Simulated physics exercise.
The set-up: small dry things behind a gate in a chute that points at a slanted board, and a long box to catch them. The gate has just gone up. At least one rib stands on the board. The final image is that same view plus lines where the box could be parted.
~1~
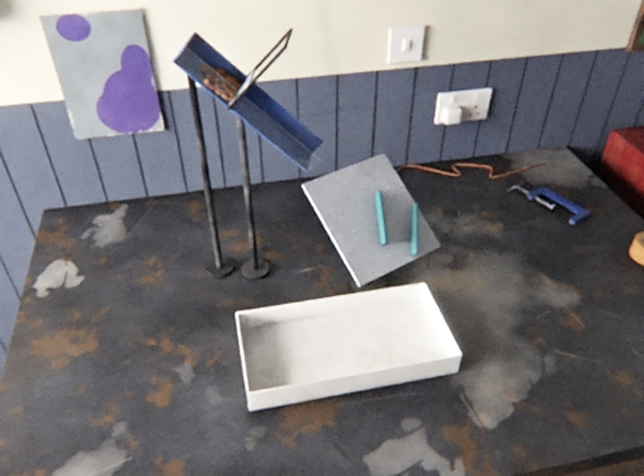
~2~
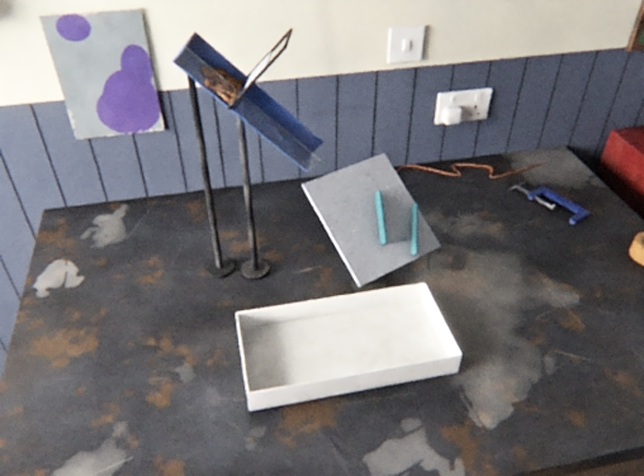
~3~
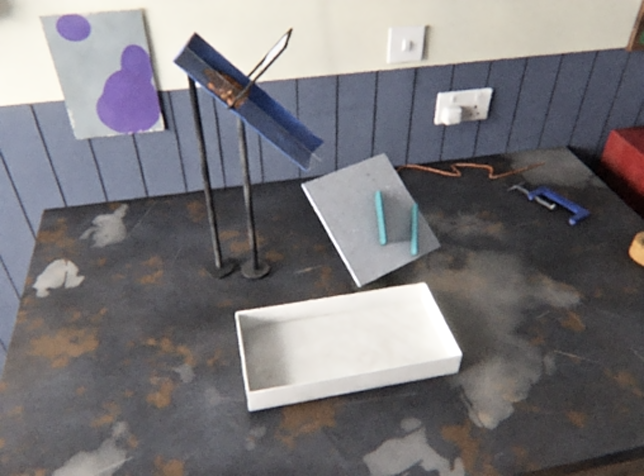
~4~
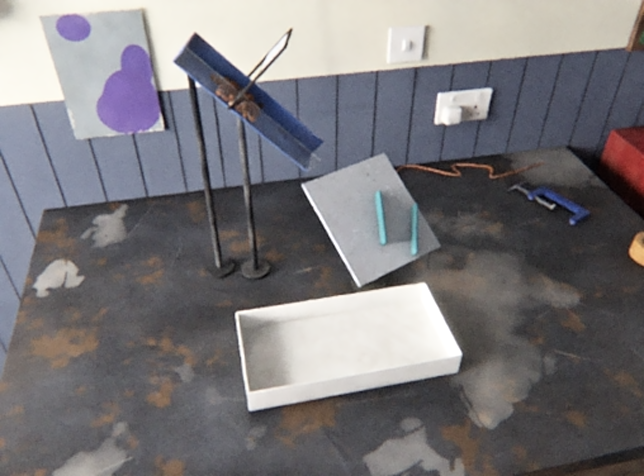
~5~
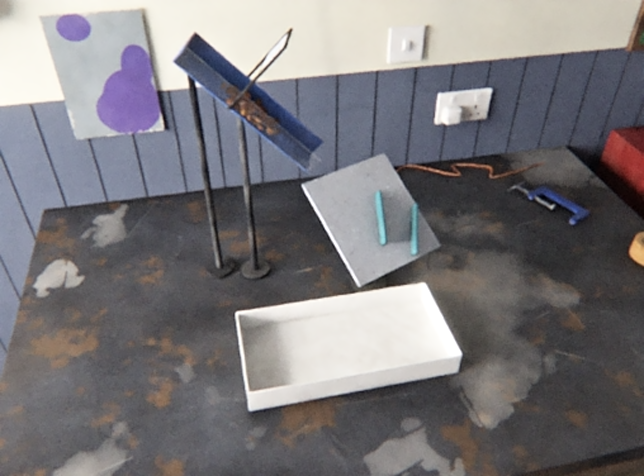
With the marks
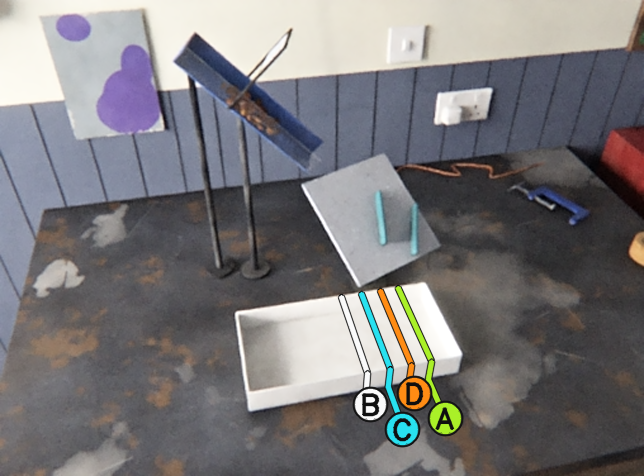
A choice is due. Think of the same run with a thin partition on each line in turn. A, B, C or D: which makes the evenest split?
The best line is D.
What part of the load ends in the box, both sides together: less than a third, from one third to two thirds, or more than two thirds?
It is more than two thirds.
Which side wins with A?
The left side.
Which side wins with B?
The right side.
On the marked copy, line A crosses the front rim at (431, 360); line B crosses the front rim at (367, 372); line C crosses the front rim at (389, 368); line D crosses the front rim at (411, 364).
With A, of what is caught, all but a few on the left of the divider, a small share on the right.
With B, of what is caught, only a few on the left of the divider, all but a few on the right.
With C, of what is caught, only a few on the left of the divider, all but a few on the right.
With D, of what is caught, close to half on the left of the divider, close to half on the right.
